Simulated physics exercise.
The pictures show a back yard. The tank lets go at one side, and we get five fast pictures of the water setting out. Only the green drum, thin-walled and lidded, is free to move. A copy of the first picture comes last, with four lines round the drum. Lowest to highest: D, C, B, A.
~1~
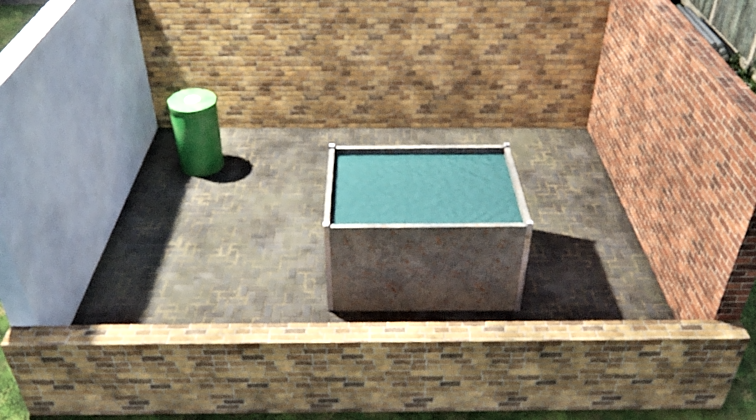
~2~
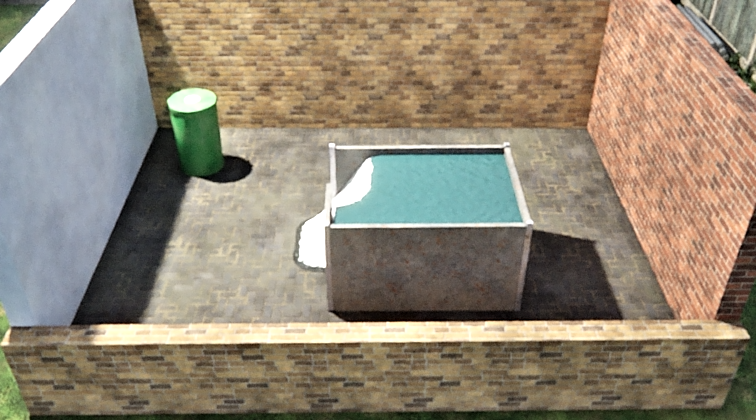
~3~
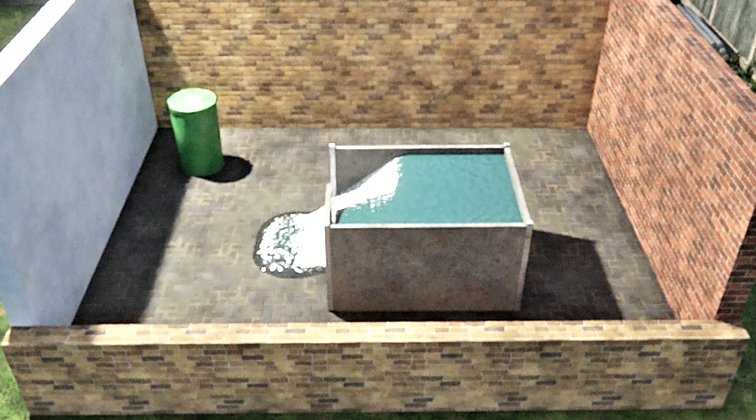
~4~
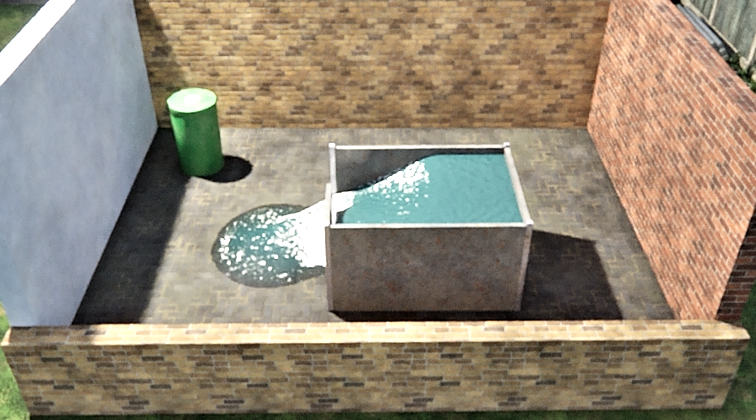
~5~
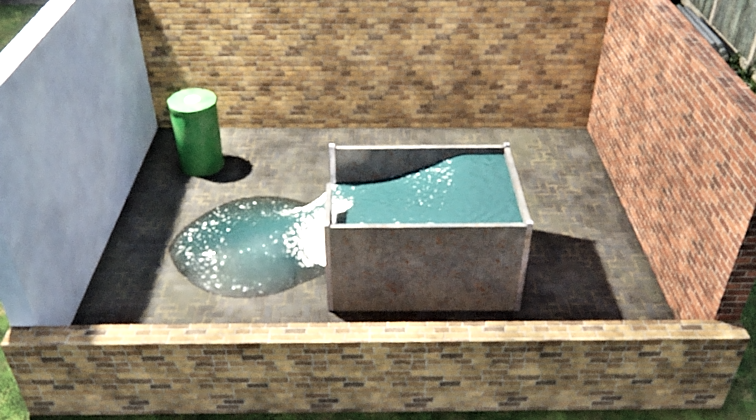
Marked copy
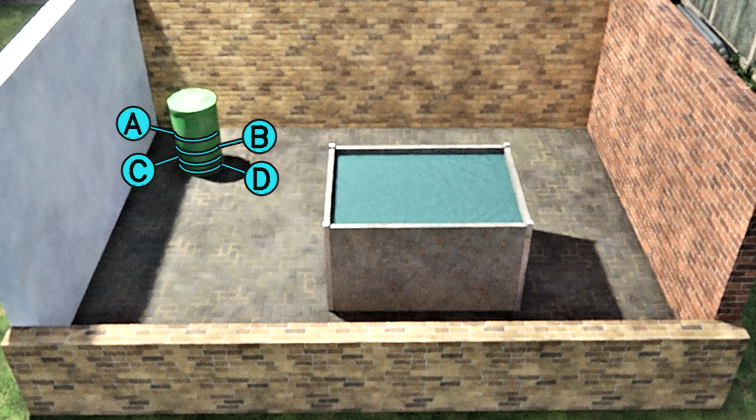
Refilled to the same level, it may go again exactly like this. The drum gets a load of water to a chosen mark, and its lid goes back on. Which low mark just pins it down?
B is the one.
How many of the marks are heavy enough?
Two of the four.
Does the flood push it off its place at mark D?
Yes, that goes wrong.
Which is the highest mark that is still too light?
Mark C.
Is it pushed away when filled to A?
No, not at all.
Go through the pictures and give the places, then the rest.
Lid of the green drum at (192, 100); tank full, its middle at (423, 189), in the first frame.
In the second frame, 1 % of the ground under water, its edge towards the drum at (310, 222).
In the third frame, 3 % of the ground under water, its edge towards the drum at (283, 217).
In the fourth frame, 6 % of the ground under water, its edge towards the drum at (264, 208).
Lid of the green drum at (192, 100); 10 % of the ground under water, its edge towards the drum at (233, 205), in the fifth frame.
In cyan, A at (192, 140); B at (194, 154); C at (196, 164); D at (197, 172); from the bottom up D, C, B, A.
Choosing A, it does not move.
Choosing B, it does not move.
Choosing C, it is pushed about 3 times its own width away.
Choosing D, it is pushed about 5 times its own width away.
